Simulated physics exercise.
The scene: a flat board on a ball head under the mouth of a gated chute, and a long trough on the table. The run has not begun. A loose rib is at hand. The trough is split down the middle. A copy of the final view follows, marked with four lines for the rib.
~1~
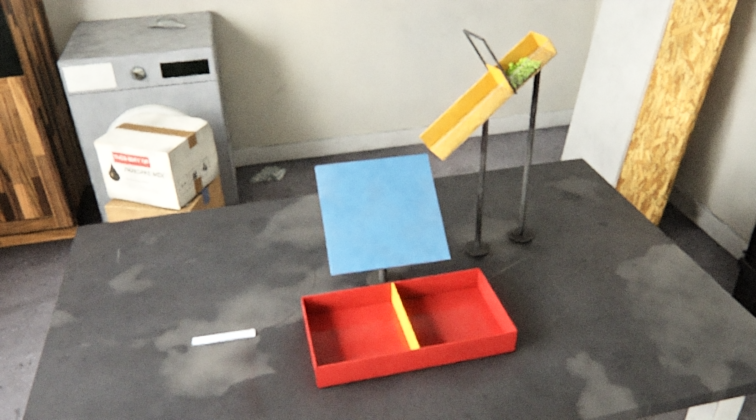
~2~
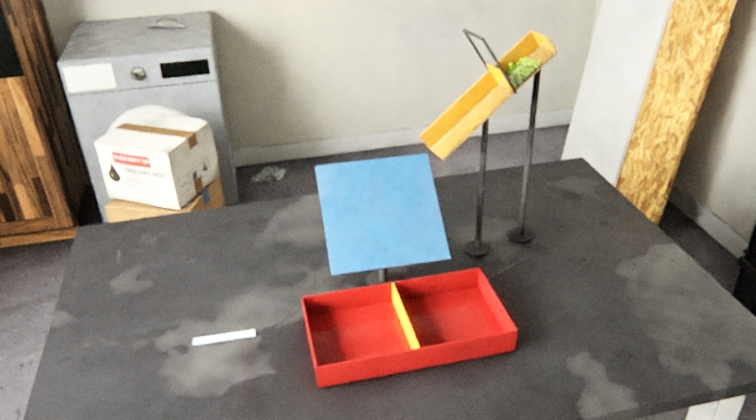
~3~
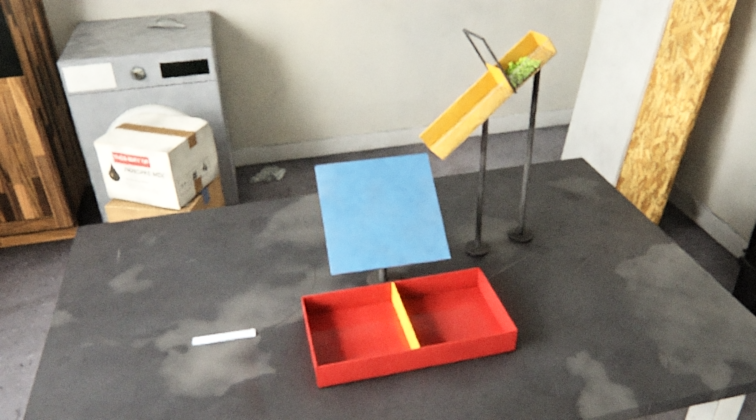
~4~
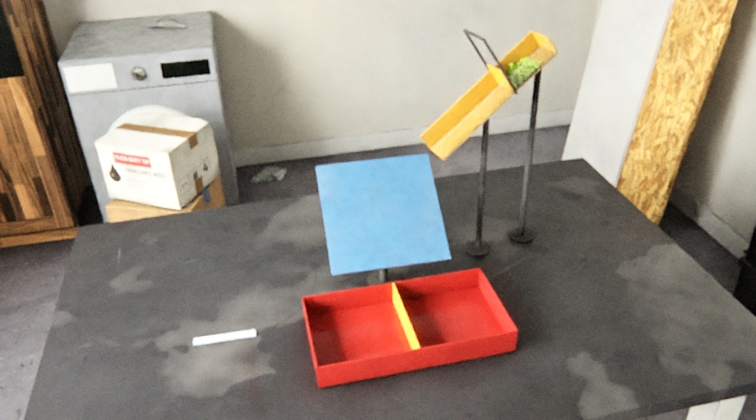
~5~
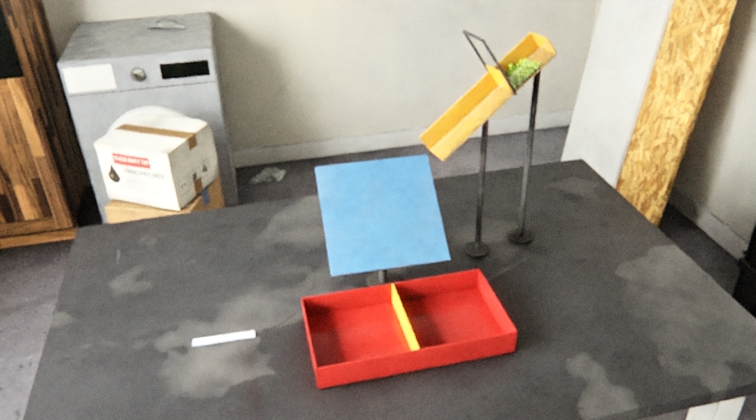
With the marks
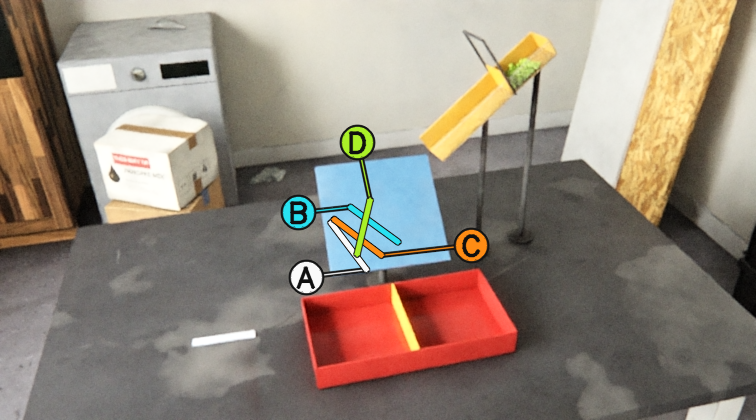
A dark, grey-blotched tabletop fills a room with a pale wall, seen from above and in front, with a grey cabinet and white box behind at left. A tilted blue board stands mid-table behind a red trough with a yellow divider, a small white strip lies left, and a raised yellow chute on black posts holds green peas at upper right. Nothing visibly moves, and the camera stays still.
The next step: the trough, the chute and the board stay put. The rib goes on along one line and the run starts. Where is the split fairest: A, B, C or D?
Use line C.
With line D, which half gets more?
More lands on the left.
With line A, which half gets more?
The left half.
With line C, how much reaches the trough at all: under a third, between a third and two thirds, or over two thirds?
Line C gives over two thirds.
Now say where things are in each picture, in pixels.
Load behind the gate at (517, 75), dried peas; lip of the chute at (436, 154), sloping gently, in the first frame.
Middle of the board at (382, 211), tilted fairly steeply; middle of its low edge at (392, 267); of its high edge at (372, 159), in the second frame.
Front corners of the trough at (317, 367) and (517, 330); front end of its middle wall at (420, 348); gate still shut at (496, 70), in the third frame.
Middle of the load at (518, 74); lip at (437, 154), in the fourth frame.
Middle of the load at (517, 75); lip at (436, 155), in the fifth frame.
On the marked copy, line A from (330, 222) to (366, 269); line B from (350, 207) to (398, 241); line C from (334, 219) to (381, 255); line D from (370, 200) to (357, 254).
If A is chosen, of what is caught, nearly all in the left half, a small part in the right.
If B is chosen, of what is caught, a small part in the left half, nearly all in the right.
If C is chosen, of what is caught, about a third in the left half, about two thirds in the right.
If D is chosen, of what is caught, nearly all in the left half, a small part in the right.
